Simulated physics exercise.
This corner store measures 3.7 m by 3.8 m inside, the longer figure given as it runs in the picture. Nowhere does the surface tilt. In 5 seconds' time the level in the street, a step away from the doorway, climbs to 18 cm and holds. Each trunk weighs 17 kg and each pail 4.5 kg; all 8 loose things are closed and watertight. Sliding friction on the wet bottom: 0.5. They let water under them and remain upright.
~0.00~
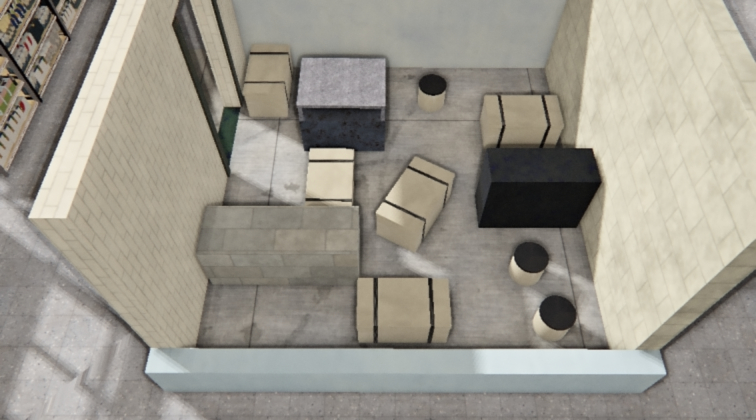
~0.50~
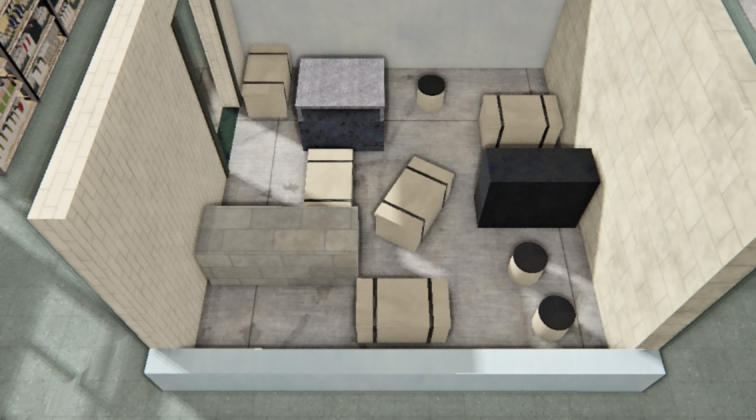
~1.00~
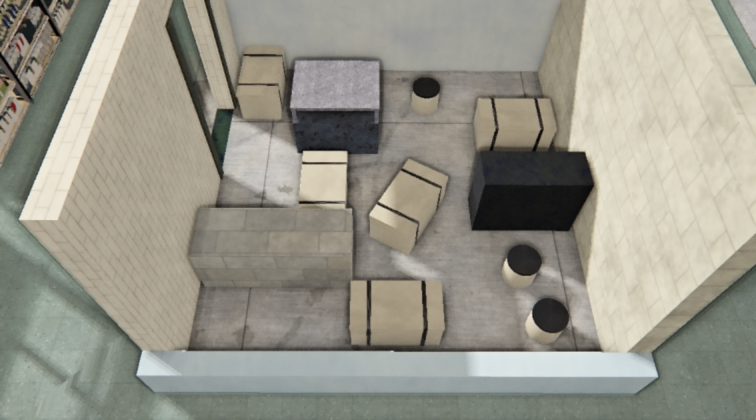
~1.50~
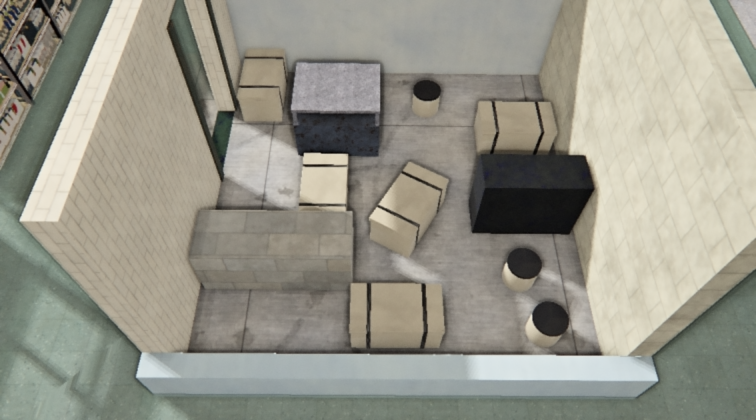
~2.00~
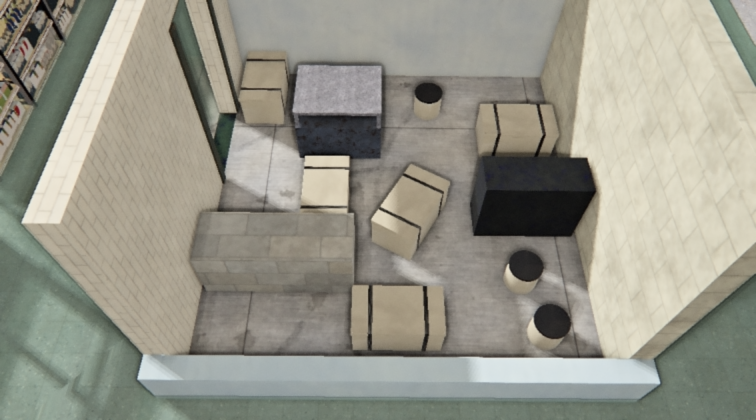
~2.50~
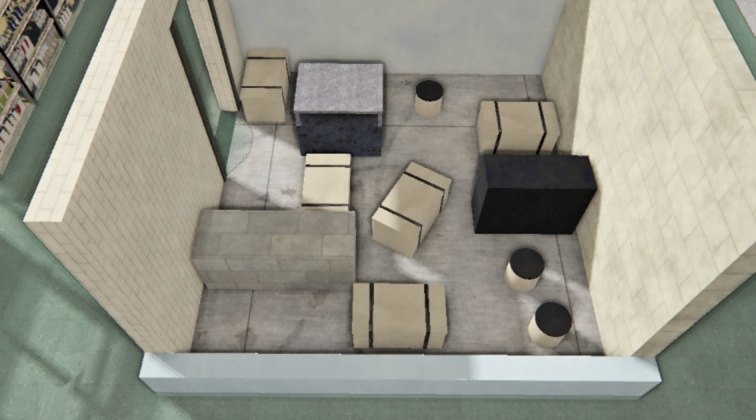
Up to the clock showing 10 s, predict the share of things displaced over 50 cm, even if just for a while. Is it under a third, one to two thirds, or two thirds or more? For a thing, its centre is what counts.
Under a third.
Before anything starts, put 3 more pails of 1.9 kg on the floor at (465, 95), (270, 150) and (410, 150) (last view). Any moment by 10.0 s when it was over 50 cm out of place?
Taking them in the given order: Greater, then greater, then greater.
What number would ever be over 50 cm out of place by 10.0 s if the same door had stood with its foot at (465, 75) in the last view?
Count: 4.
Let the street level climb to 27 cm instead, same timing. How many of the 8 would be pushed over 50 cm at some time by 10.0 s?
Then 4 of them.
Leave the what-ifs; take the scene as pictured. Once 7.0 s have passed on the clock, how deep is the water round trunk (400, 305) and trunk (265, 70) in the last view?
Close to 1 and 10 centimetres.
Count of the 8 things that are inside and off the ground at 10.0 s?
4 of them.
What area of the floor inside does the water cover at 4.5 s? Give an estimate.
Around 2.5 m2 of it.
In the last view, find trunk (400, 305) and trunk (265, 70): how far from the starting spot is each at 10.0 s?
One is off by 0 cm, the other by 10 cm, in the order asked.
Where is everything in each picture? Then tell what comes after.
The first frame shows a trunk at (416, 193) rests on the ground; a pail at (532, 257) rests on the ground; water covers 0.0 m2; 0 of 8 have shifted.
The second frame shows a trunk at (415, 193) rests on the ground; a pail at (531, 257) rests on the ground; water covers 0.0 m2; 0 of 8 have shifted.
The third frame shows a trunk at (410, 195), on the bottom; a pail at (524, 260), on the bottom; water covers 0.0 m2; 0 of 8 have shifted.
The fourth frame shows a trunk at (410, 198), on the bottom; a pail at (525, 263), on the bottom; 0.0 m2 under water; 0 of 8 have shifted.
The fifth frame shows a trunk at (412, 200) rests on the ground; a pail at (526, 265) rests on the ground; water covers 0.0 m2; 0 of 8 have shifted.
The sixth frame shows a trunk at (413, 198) rests on the ground; a pail at (527, 263), on the bottom; 0.1 m2 under water; 0 of 8 have shifted.
After 3.5 s 0 of 8 are over 50 cm from their spots; 0 afloat.
After 4.5 s 0 of 8 are over 50 cm from their spots; 0 afloat.
After 7.0 s 1 of 8 are over 50 cm from their spots; 1 afloat.
After 10.0 s 1 of 8 are over 50 cm from their spots, and 1 have been at some point; 4 afloat.
